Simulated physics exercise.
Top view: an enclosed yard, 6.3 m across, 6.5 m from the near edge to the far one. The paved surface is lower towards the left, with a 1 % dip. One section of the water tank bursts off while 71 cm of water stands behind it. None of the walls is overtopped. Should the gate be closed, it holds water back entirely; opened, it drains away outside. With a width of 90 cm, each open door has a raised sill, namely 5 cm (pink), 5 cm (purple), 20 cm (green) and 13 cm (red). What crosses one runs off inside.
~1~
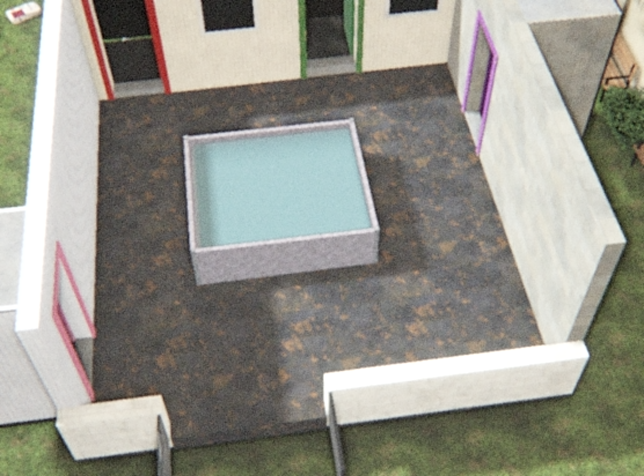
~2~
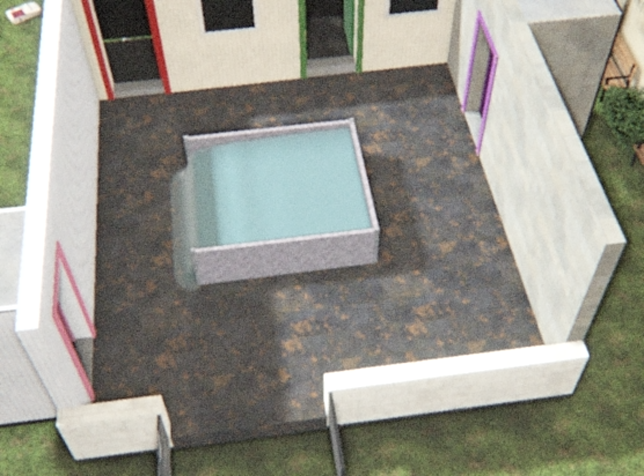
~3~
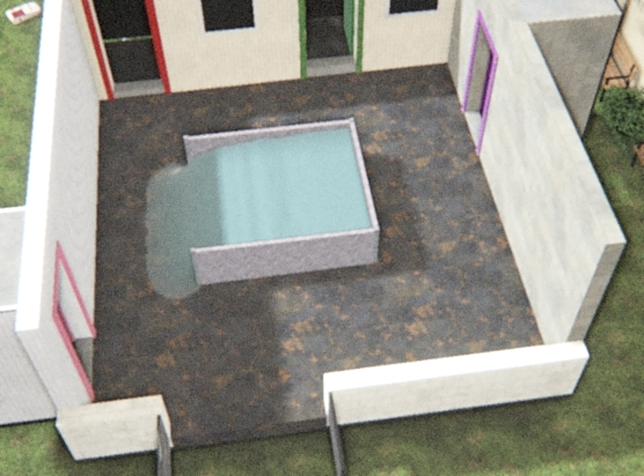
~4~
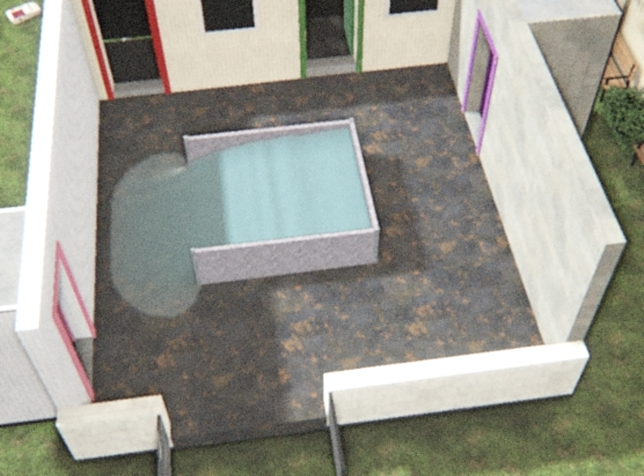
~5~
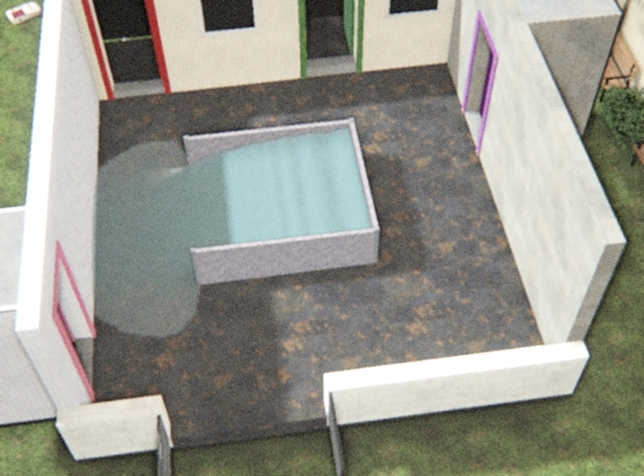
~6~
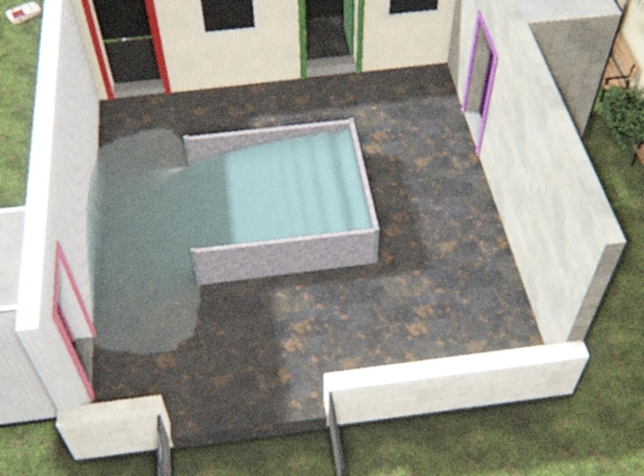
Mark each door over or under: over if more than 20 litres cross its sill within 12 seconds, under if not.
Marks: Pink door: Over; purple door: Over; green door: Under; red door: Over.
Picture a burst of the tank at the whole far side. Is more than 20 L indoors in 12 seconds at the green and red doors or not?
Checking each door against the limit: Green tops it, red tops it.
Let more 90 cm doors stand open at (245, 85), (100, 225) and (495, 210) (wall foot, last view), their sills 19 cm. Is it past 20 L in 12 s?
Check each in turn: The first fails, the second succeeds, the third fails.
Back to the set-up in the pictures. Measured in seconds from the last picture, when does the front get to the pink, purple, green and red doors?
Times: Pink 0.2 seconds, purple 3.8 seconds, green 2.2 seconds, red 0.9 seconds.
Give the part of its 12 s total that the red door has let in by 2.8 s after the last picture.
Some 65 per cent by then.
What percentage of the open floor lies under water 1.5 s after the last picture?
30 %.
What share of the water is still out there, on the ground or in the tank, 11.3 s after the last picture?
Remaining: Roughly 64 %.
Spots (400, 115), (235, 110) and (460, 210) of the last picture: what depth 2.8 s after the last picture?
Depths: About 0, 9 and 0 centimetres.
Then, 0.7 s after the last picture water covers 20 % of the floor and is deepest (55 cm) near (108, 240); pink door 14 cm at the sill, 4 L in, purple door not reached, green door not reached, red door not reached.
Then, 1.5 s after the last picture water covers 30 % of the floor and is deepest (50 cm) near (100, 100); pink door 16 cm at the sill, 35 L in, purple door not reached, green door not reached, red door 34 cm at the sill, 44 L in.
Then, 2.8 s after the last picture water covers 50 % of the floor and is deepest (36 cm) near (100, 107); pink door 18 cm at the sill, 91 L in, purple door not reached, green door 4 cm at the sill, 0 L in, red door 32 cm at the sill, 253 L in.
Then, 6.3 s after the last picture water covers 95 % of the floor and is deepest (14 cm) near (503, 229); pink door 12 cm at the sill, 250 L in, purple door 11 cm at the sill, 33 L in, green door 4 cm at the sill, 0 L in, red door 12 cm at the sill, 392 L in.
Then, 11.3 s after the last picture water covers 100 % of the floor and is deepest (10 cm) near (525, 295); pink door 8 cm at the sill, 294 L in, purple door 6 cm at the sill, 67 L in, green door 9 cm at the sill, 0 L in, red door 7 cm at the sill, 393 L in.
